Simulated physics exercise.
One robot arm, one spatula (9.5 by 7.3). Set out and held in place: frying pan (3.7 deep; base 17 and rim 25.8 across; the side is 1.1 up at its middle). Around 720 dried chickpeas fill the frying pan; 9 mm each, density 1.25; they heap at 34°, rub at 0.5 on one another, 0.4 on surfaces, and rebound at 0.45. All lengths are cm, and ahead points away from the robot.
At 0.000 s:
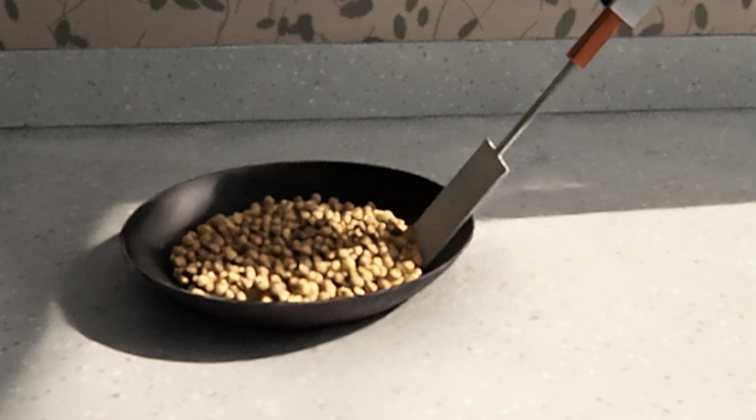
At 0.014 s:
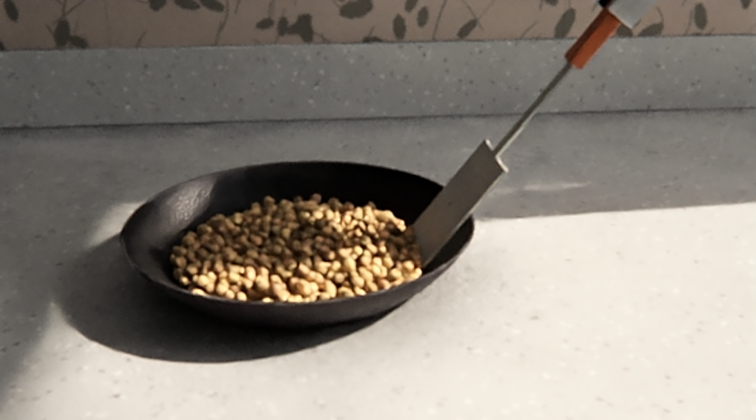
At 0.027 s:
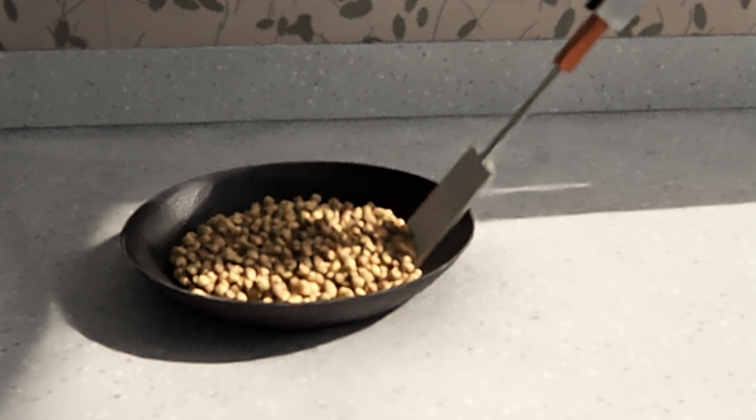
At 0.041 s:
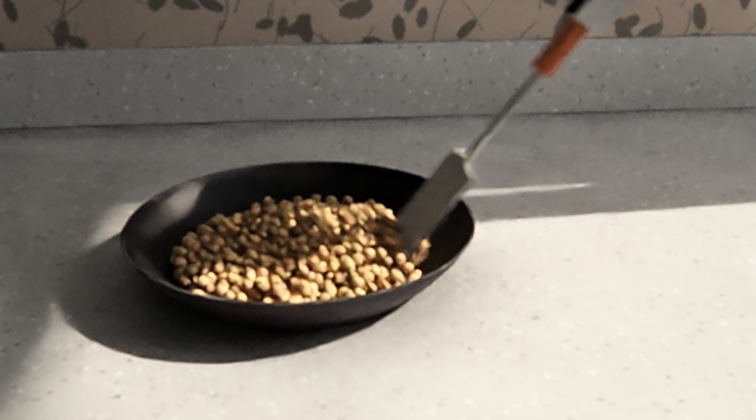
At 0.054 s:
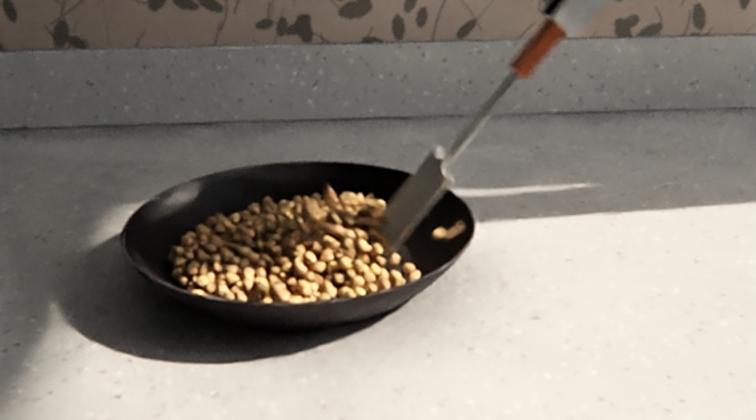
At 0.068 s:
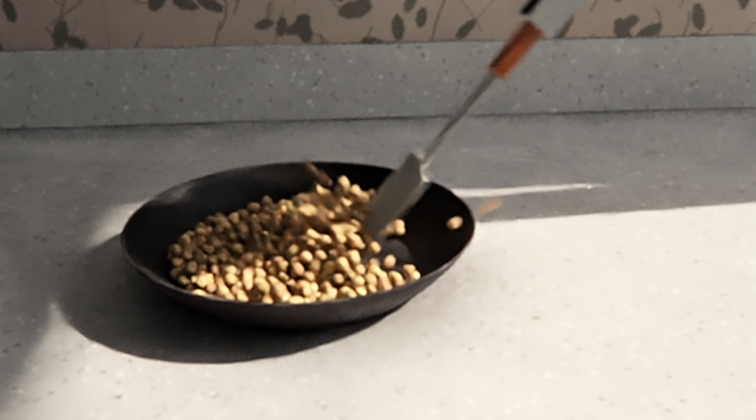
The clip shows a spatula resting in a dark frying pan of chickpeas on a speckled counter; after a still moment, the robot arm moves it left through the heap, pushing chickpeas aside and tossing a few up.
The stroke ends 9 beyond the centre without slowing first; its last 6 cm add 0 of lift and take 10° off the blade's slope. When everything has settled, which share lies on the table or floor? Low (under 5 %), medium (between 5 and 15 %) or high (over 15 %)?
A high share, over 15 %, ends on the table or floor.
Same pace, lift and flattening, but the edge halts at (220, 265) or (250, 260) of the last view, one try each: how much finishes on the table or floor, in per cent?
About 5 and 0 per cent.
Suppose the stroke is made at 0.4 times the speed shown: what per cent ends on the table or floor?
Some 10 per cent.
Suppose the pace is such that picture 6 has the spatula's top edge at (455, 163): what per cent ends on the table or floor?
About 10 per cent.
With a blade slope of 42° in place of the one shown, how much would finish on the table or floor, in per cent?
In that case some 20 per cent.
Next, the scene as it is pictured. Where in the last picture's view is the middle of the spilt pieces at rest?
Around (20, 271).
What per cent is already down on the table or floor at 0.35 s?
Some 20 per cent.
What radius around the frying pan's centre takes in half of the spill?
About 24 cm.
After 0.10 s, sloping 52°, highest piece 10 above the table; 719 in the frying pan, 4 on the blade or in flight.
After 0.13 s, sloping 49°, highest piece 13 above the table; 716 in the frying pan, 7 on the blade or in flight.
After 0.35 s, sloping 42°, highest piece 5 above the table; 573 in the frying pan, 138 on the table or floor, 12 on the blade or in flight.
After 1.40 s, sloping 42°, highest piece 4 above the table; 571 in the frying pan, 152 on the table or floor.
At rest, 571 in the frying pan, 152 on the table or floor. That is 21 % on the table or floor.
